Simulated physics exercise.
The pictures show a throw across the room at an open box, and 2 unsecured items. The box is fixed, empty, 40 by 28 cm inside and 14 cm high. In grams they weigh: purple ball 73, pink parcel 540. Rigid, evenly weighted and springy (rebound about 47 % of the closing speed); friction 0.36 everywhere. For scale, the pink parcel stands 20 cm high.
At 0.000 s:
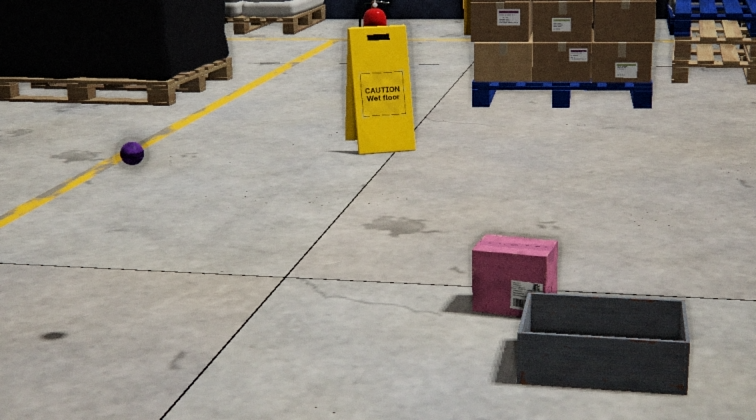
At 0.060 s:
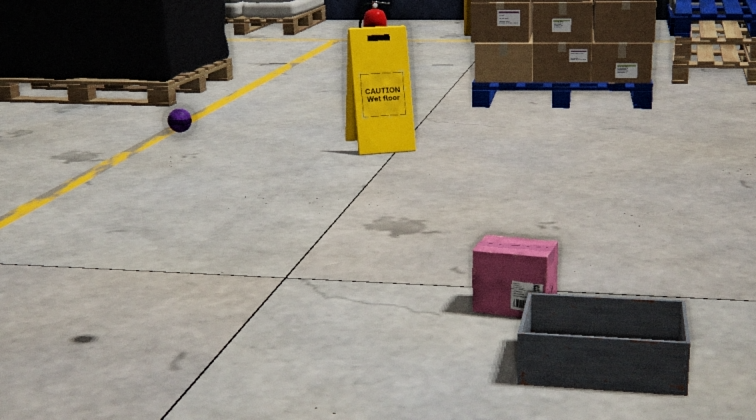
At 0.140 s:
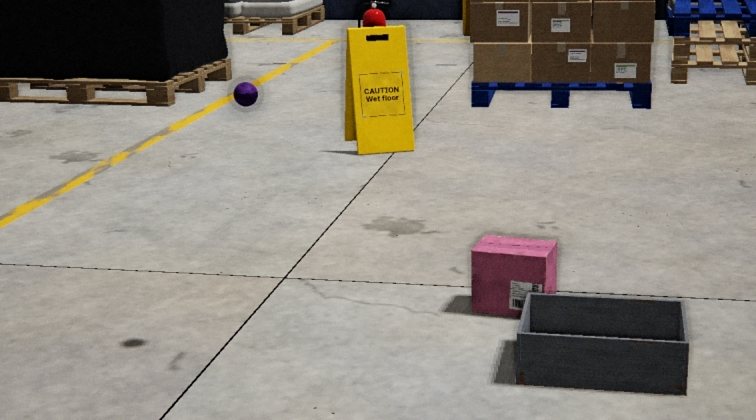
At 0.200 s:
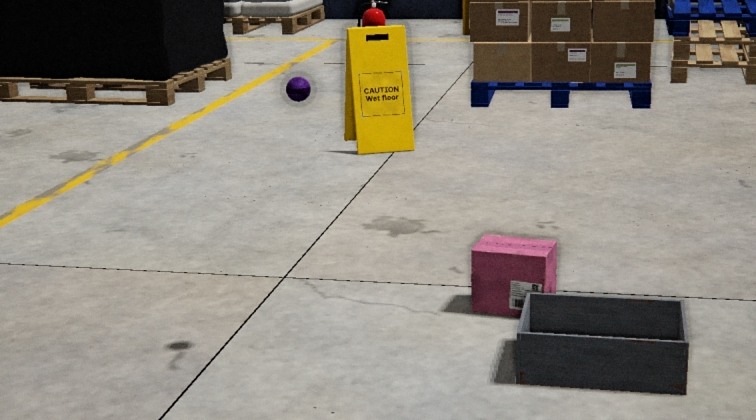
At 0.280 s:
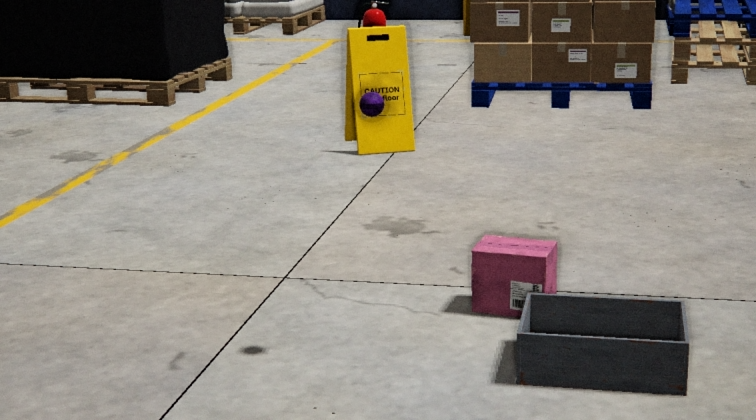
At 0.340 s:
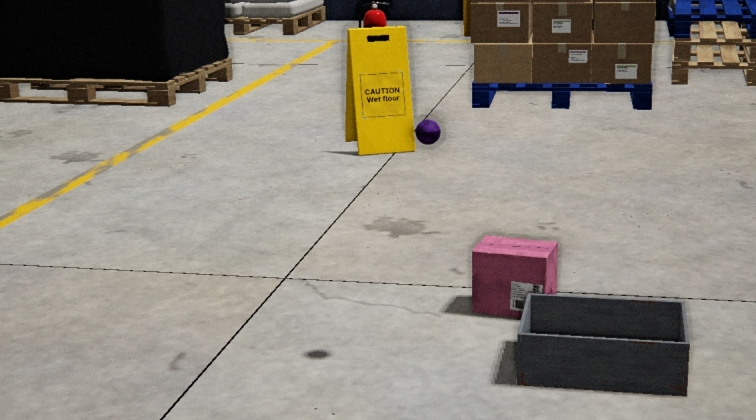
In a warehouse, a purple ball rose over the concrete floor from the left, curved across in front of a yellow caution sign, and dropped lower beyond it, while a pink parcel stayed beside an open gray box.
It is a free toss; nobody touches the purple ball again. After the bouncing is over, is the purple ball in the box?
In the end the ball ends in the box.
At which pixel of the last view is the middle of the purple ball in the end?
At about (562, 350).
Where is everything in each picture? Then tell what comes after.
In the first frame, 128 cm from the box's middle; purple ball (132, 154); pink parcel (515, 276).
In the second frame, 113 cm from the box's middle; purple ball (180, 120); pink parcel (515, 277).
In the third frame, 94 cm from the box's middle; purple ball (246, 94); pink parcel (514, 277).
In the fourth frame, 80 cm from the box's middle; purple ball (298, 89); pink parcel (514, 276).
In the fifth frame, 60 cm from the box's middle; purple ball (372, 104); pink parcel (515, 277).
In the sixth frame, 46 cm from the box's middle; purple ball (428, 132); pink parcel (515, 277).
After 0.44 s, 22 cm from the box's middle; purple ball near (522, 207).
After 0.64 s, ball inside the box; purple ball near (662, 327).
After 0.84 s, ball inside the box; purple ball near (595, 327).
After 1.04 s, ball inside the box; purple ball near (542, 348).
In the end (2.5 s), ball inside the box; pink parcel under 10 cm from the start. At the end, from the last picture's camera, purple ball near (563, 350).
